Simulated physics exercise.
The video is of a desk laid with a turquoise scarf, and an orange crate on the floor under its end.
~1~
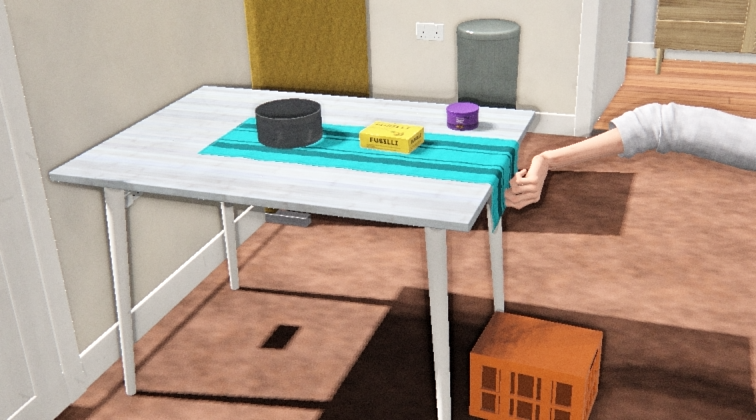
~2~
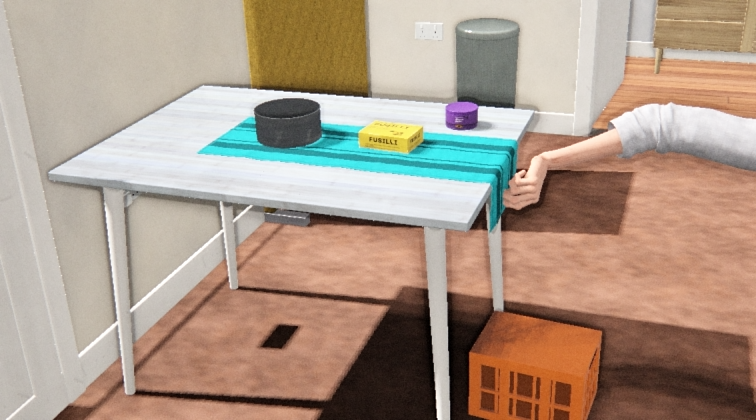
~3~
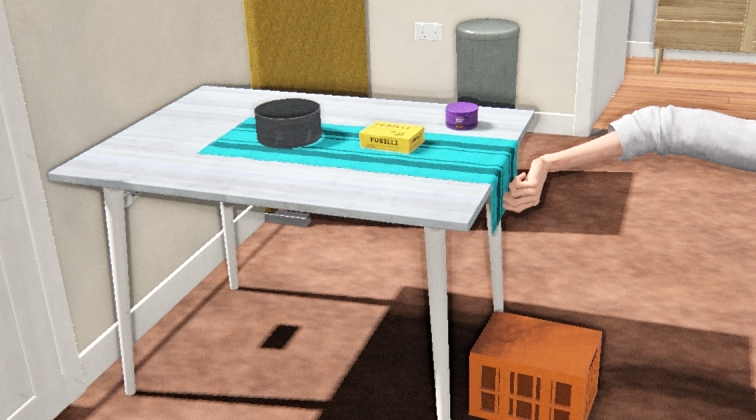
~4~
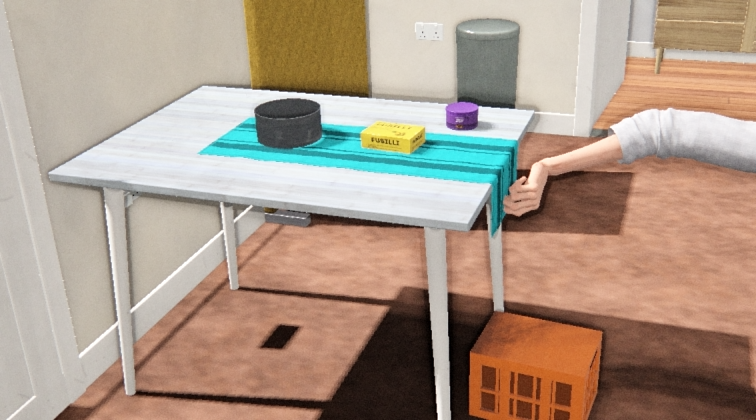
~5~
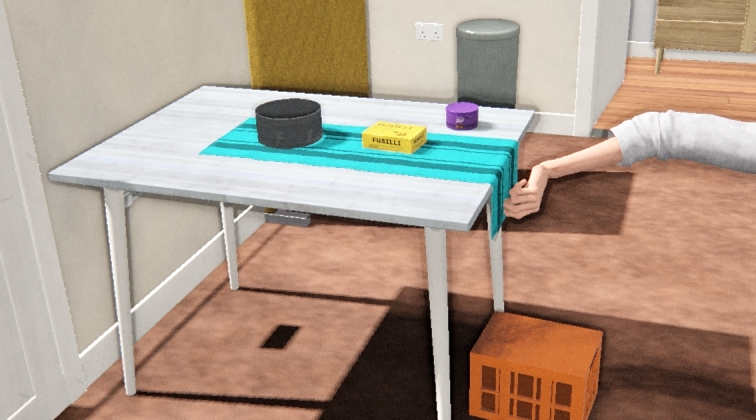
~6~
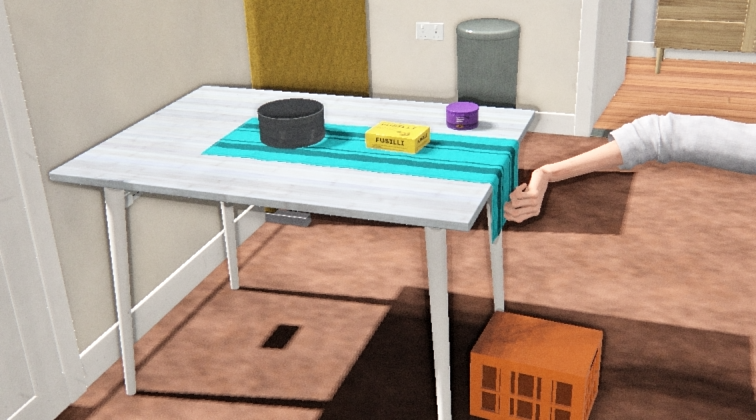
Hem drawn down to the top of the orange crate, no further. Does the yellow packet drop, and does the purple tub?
Taking them in turn: The yellow packet does drop; the purple tub does not drop.
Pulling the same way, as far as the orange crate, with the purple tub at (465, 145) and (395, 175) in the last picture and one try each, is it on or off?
With the first position it does not stay up, and with the second it does not fall.
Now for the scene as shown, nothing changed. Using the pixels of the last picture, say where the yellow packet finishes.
I'd mark the resting spot at about (624, 328).
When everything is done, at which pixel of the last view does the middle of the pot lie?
It finishes at (422, 135).
Then, 0.80 s past the final frame, hem going down; packet carried along near (459, 143); tub still.
Then, 1.58 s past the final frame, hem going down; packet tipping at the edge near (520, 137); tub still.
When it is over, hem on the crate; packet down below near (624, 327); tub still. The yellow packet goes over the edge and the purple tub keeps clear of the edge.
